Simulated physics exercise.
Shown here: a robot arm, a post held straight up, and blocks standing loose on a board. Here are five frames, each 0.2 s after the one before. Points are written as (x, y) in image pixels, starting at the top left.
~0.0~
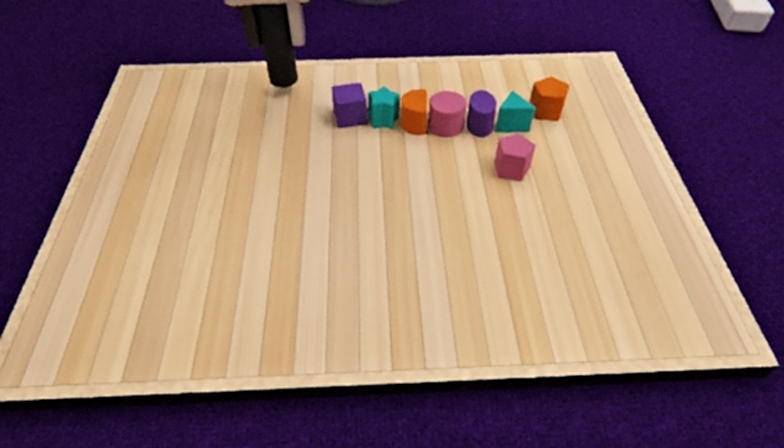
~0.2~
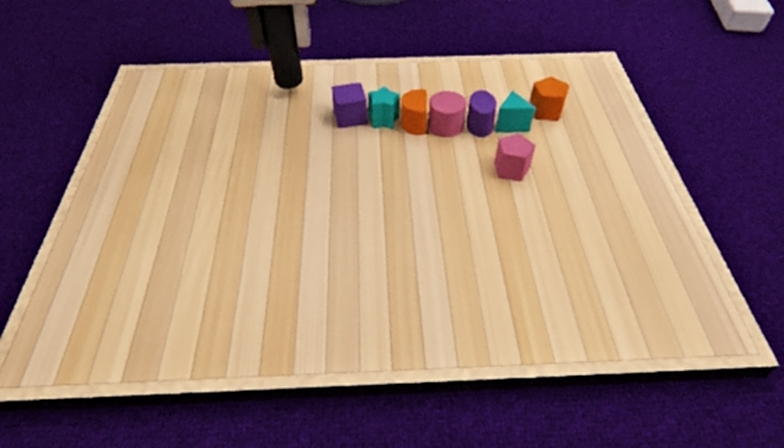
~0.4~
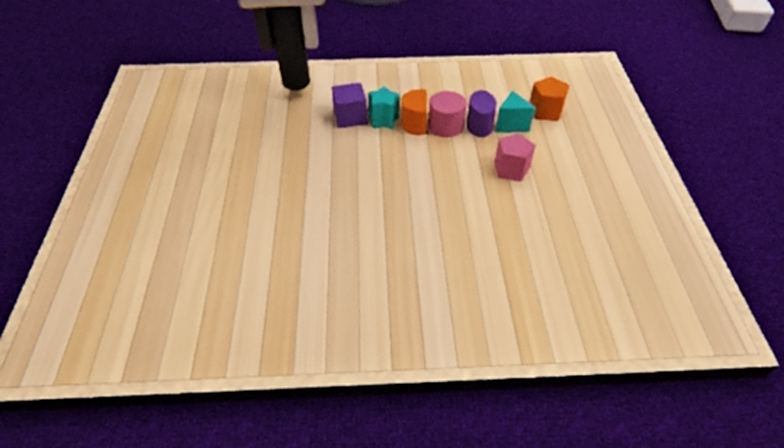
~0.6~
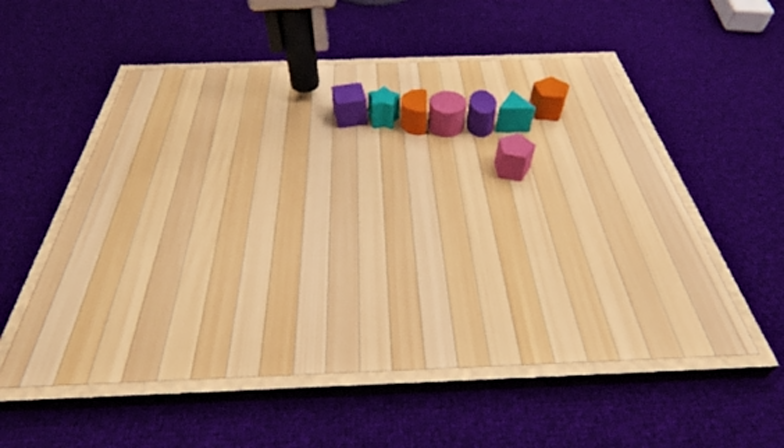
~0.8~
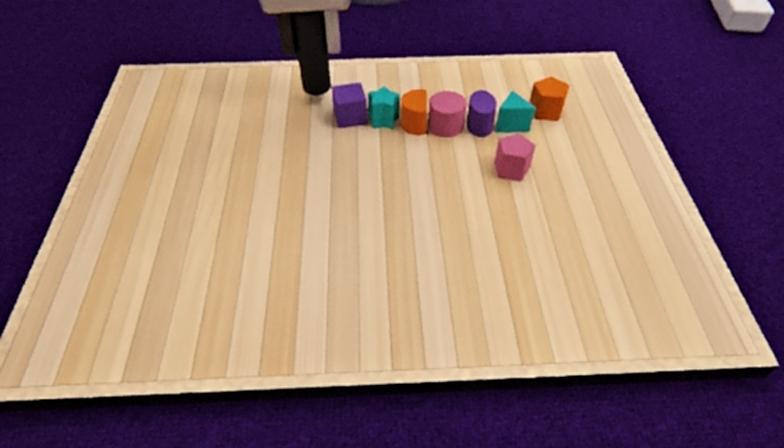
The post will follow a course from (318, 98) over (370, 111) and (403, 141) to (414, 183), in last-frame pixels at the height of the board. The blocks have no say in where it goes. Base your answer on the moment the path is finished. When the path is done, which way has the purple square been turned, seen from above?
Looking down on the board, it turns clockwise.
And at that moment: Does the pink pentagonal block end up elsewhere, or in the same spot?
The pink pentagonal block is left alone.
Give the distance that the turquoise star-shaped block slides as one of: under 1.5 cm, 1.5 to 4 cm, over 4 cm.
Travel: Beyond 4 cm.
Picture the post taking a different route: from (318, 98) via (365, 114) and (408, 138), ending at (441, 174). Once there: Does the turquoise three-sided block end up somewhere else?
Final answer: Yes.
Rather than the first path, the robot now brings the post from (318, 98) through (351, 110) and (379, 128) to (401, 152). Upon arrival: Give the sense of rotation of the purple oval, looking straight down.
It goes clockwise.
What follows on the original path. One third of the way, post at (369, 100); purple square at (362, 107); turquoise star-shaped block at (393, 98), turned 15° anticlockwise; orange half-round block at (420, 100).
Two thirds of the way, post at (403, 130); purple square at (366, 115), turned 75° clockwise; turquoise star-shaped block at (427, 129), turned 20° anticlockwise; orange half-round block at (457, 121), turned 45° anticlockwise; pink disc at (477, 107).
At the end, post at (415, 172); purple square at (366, 115), turned 75° clockwise; turquoise star-shaped block at (443, 147), turned 75° anticlockwise; orange half-round block at (457, 121), turned 45° anticlockwise; pink disc at (477, 107); pink pentagonal block still.
